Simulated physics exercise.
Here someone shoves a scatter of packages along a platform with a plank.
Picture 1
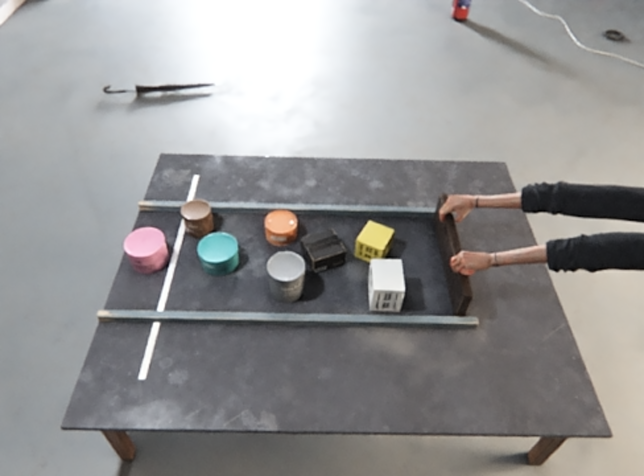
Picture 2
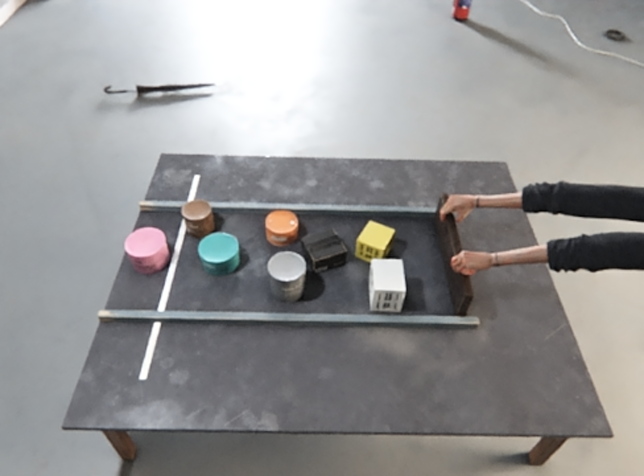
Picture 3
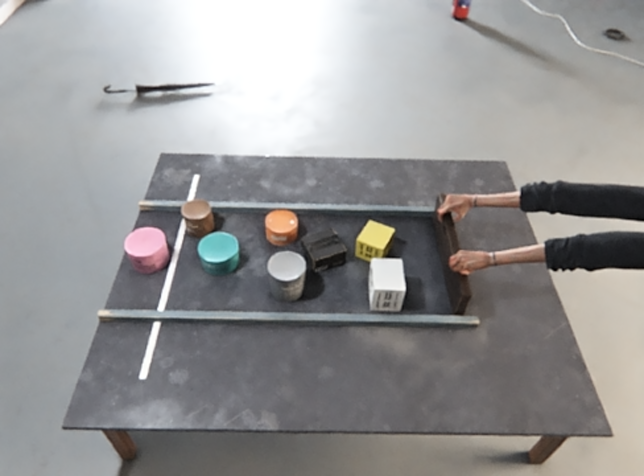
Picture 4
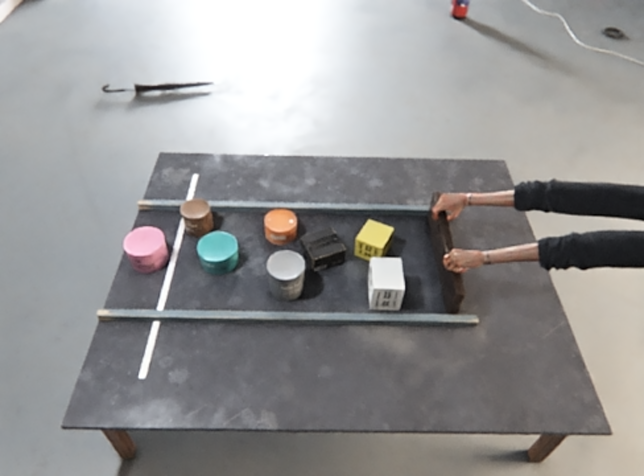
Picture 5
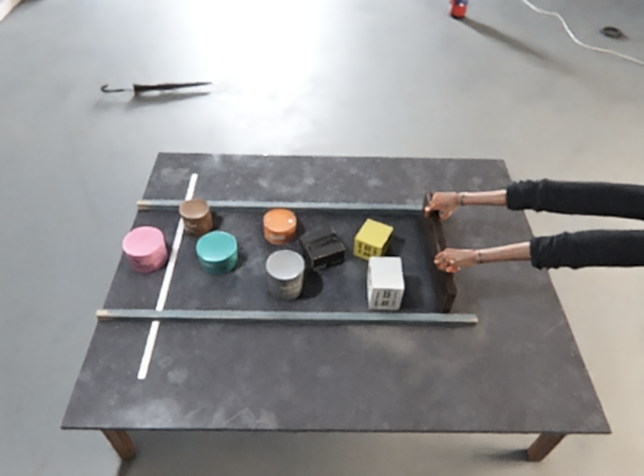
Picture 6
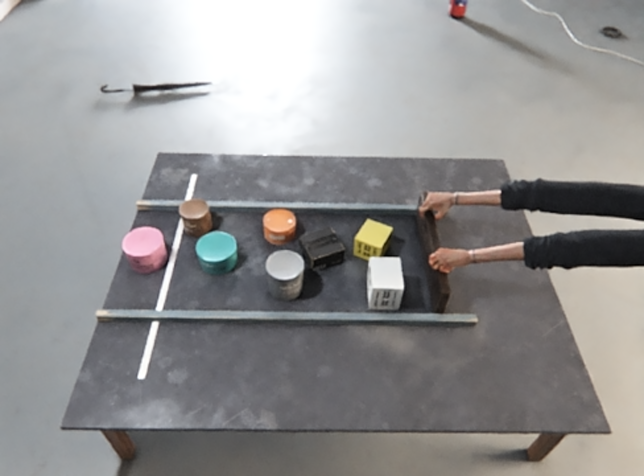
Two hands slid a dark plank a short way left between two rails on a table, toward a scatter of colourful round pails and boxy packages, which stayed practically still throughout.
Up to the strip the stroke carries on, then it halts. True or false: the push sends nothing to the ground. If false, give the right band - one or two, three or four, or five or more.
False, one or two.
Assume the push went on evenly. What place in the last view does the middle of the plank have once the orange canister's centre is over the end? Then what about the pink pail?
For the orange canister, about (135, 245); for the pink pail, about (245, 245).
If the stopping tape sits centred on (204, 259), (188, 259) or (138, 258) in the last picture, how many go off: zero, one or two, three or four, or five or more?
Result per tape, in order - just one or two / one or two / 5 or more.
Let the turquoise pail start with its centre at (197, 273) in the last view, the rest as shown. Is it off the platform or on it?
Put there, it simply leaves the top.
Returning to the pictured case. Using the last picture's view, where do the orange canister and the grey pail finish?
Final positions - orange canister around (164, 221), grey pail around (114, 273).
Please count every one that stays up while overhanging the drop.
I count 3 overhanging.
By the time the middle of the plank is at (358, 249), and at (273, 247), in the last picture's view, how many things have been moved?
Tally: 3; 6.
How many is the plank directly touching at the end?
Well, it touches 3.
Soon after, none off yet; pink pail at rest near (146, 251); brown pail at rest near (196, 218); turquoise pail at rest near (218, 254).
Then, none off yet; pink pail moved a little near (137, 250); brown pail at rest near (196, 218); turquoise pail moved about its own width near (176, 253).
At rest, the number that fall off is one or two; fallen, turquoise pail and pink pail.
